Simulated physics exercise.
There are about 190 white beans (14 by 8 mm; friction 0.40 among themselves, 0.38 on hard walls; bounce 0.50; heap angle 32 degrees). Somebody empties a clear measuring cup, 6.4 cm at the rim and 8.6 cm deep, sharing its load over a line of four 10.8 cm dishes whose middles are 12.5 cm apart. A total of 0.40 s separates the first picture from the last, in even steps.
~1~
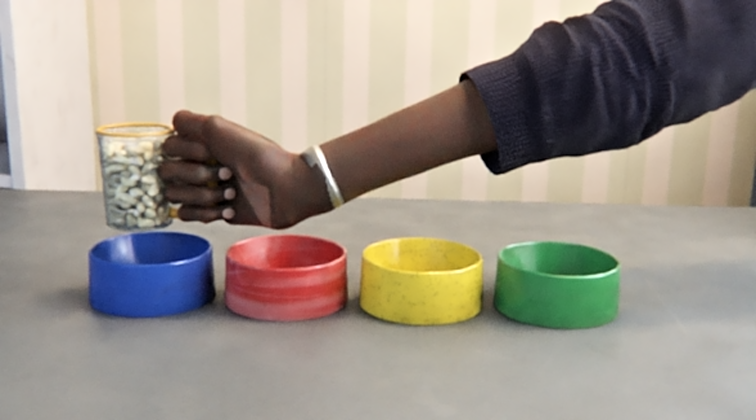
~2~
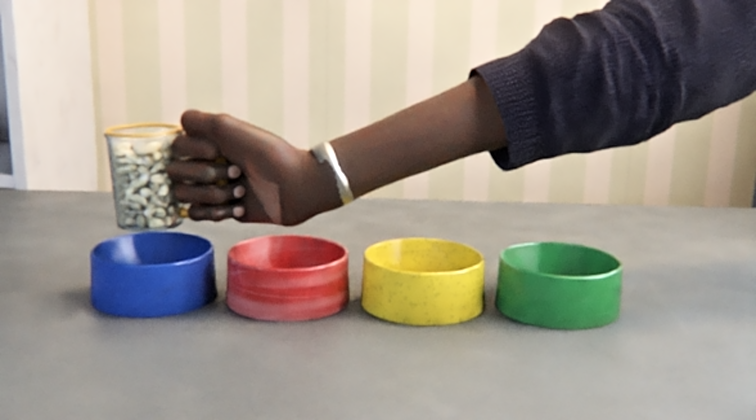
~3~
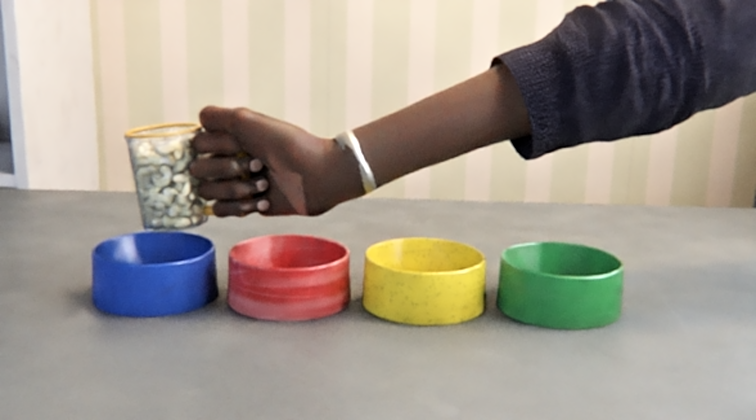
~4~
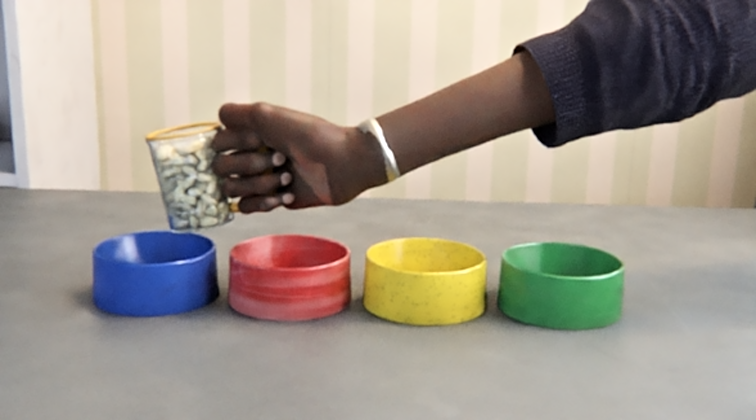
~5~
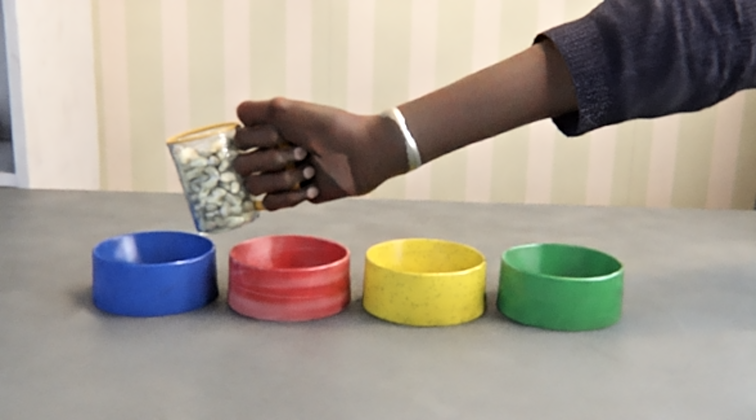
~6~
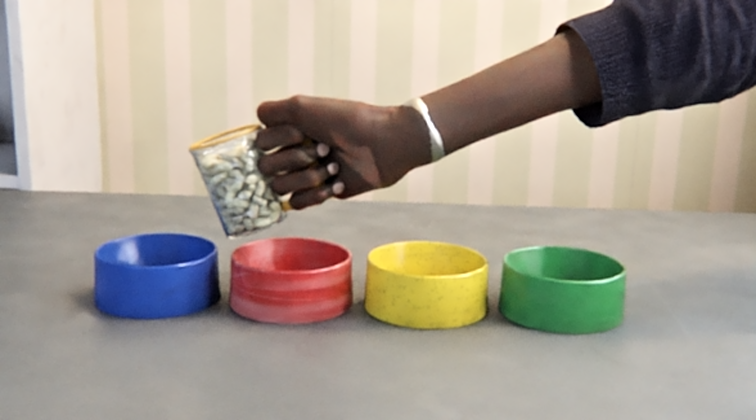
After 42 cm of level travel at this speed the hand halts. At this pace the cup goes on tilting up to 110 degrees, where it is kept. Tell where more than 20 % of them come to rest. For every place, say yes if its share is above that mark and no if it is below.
Red dish: No, blue dish: No, green dish: Yes, yellow dish: No, counter: No.
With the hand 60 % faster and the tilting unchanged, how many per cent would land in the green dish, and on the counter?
Green 100, counter 0.
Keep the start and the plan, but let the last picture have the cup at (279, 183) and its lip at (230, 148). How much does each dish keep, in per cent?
Then red 0, blue 0, green 100, and yellow 0.
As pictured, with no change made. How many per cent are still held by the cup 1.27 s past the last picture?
Somewhere near 95 per cent of the load.
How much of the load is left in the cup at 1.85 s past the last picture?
About 40 percent of the load.
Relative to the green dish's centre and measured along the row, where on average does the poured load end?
1 cm to the left.
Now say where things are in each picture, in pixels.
The first frame shows cup at (138, 177), tilt 0 degrees, lip at (100, 129), moved 0.0 cm; middle of the pieces at (137, 180); blue dish at (151, 248); red dish at (287, 252); yellow dish at (422, 255); green dish at (558, 259).
The second frame shows cup at (147, 177), tilt 1 degrees, lip at (108, 130), moved 0.7 cm; middle of the pieces at (146, 181).
The third frame shows cup at (170, 177), tilt 6 degrees, lip at (128, 133), moved 2.6 cm; middle of the pieces at (169, 181).
The fourth frame shows cup at (193, 178), tilt 10 degrees, lip at (149, 136), moved 4.7 cm; middle of the pieces at (193, 181).
The fifth frame shows cup at (216, 179), tilt 14 degrees, lip at (169, 141), moved 6.8 cm; middle of the pieces at (216, 182).
The sixth frame shows cup at (241, 182), tilt 19 degrees, lip at (192, 147), moved 8.8 cm; middle of the pieces at (241, 185); blue dish at (157, 250); red dish at (292, 254); yellow dish at (427, 259); green dish at (564, 264).
Then, 0.76 s after the last picture, tilt 61 degrees; cup holds 100 %.
Then, 1.27 s after the last picture, tilt 89 degrees; cup holds 95 %, green 5 %.
Then, 1.85 s after the last picture, tilt 110 degrees; cup holds 40 %, green 60 %.
In the end, red 0 %, blue 0 %, green 100 %, yellow 0 %, counter 0 %.
